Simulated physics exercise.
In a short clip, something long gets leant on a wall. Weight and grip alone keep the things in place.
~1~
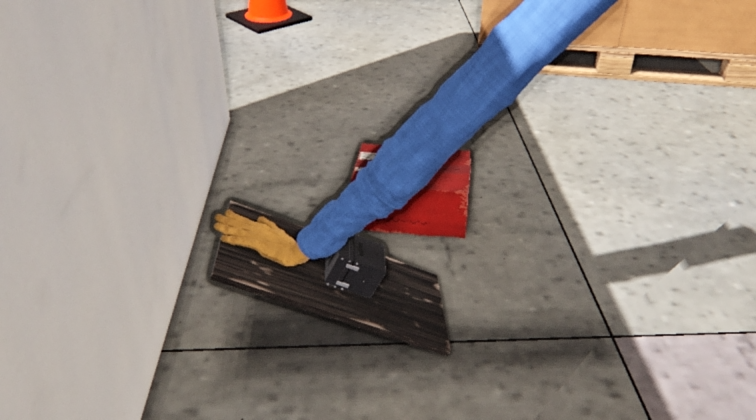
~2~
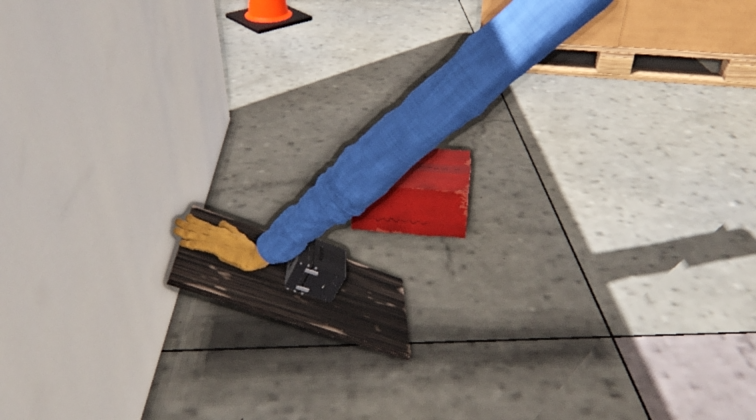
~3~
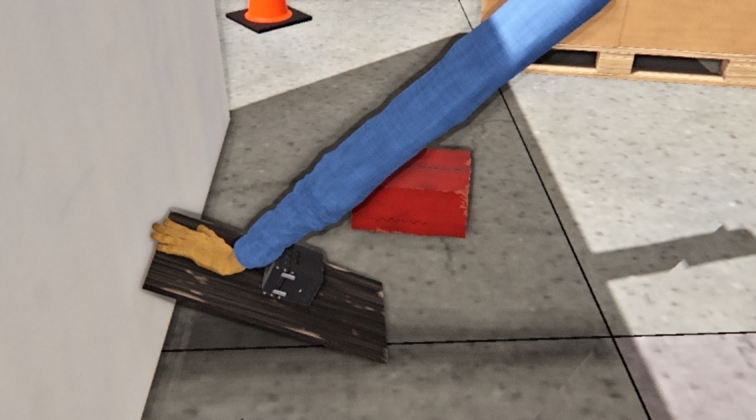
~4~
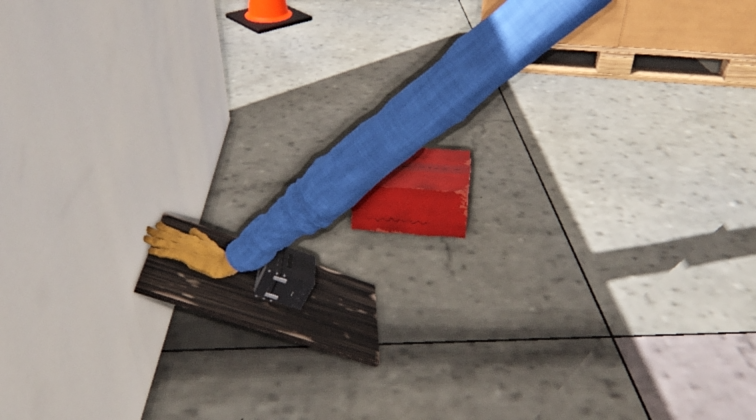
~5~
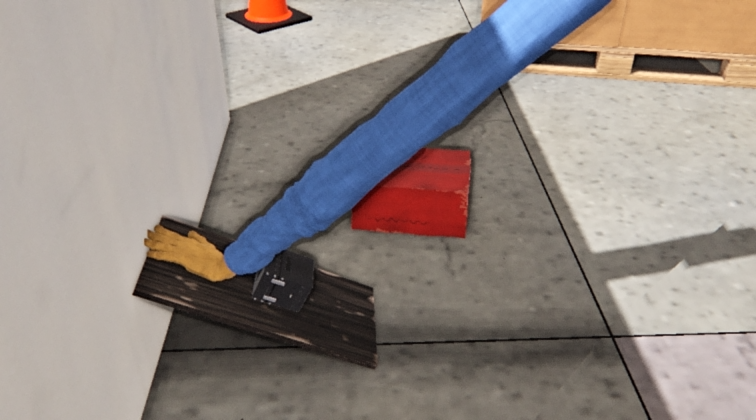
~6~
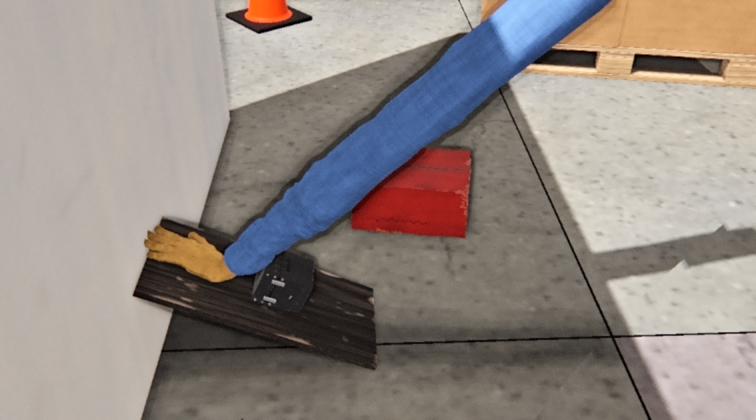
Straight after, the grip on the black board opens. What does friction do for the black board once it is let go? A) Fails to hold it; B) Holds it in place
(A) Fails to hold it.
Then, 0.20 s past the last view, black board leaning 11° more than when let go near (276, 308).
Then, 0.30 s past the last view, black board leaning 26° more than when let go near (286, 329).
Finally, moved from the start, black board; red box still in place. Final places as the last picture's camera would see them, black board near (288, 330). The board gives way.
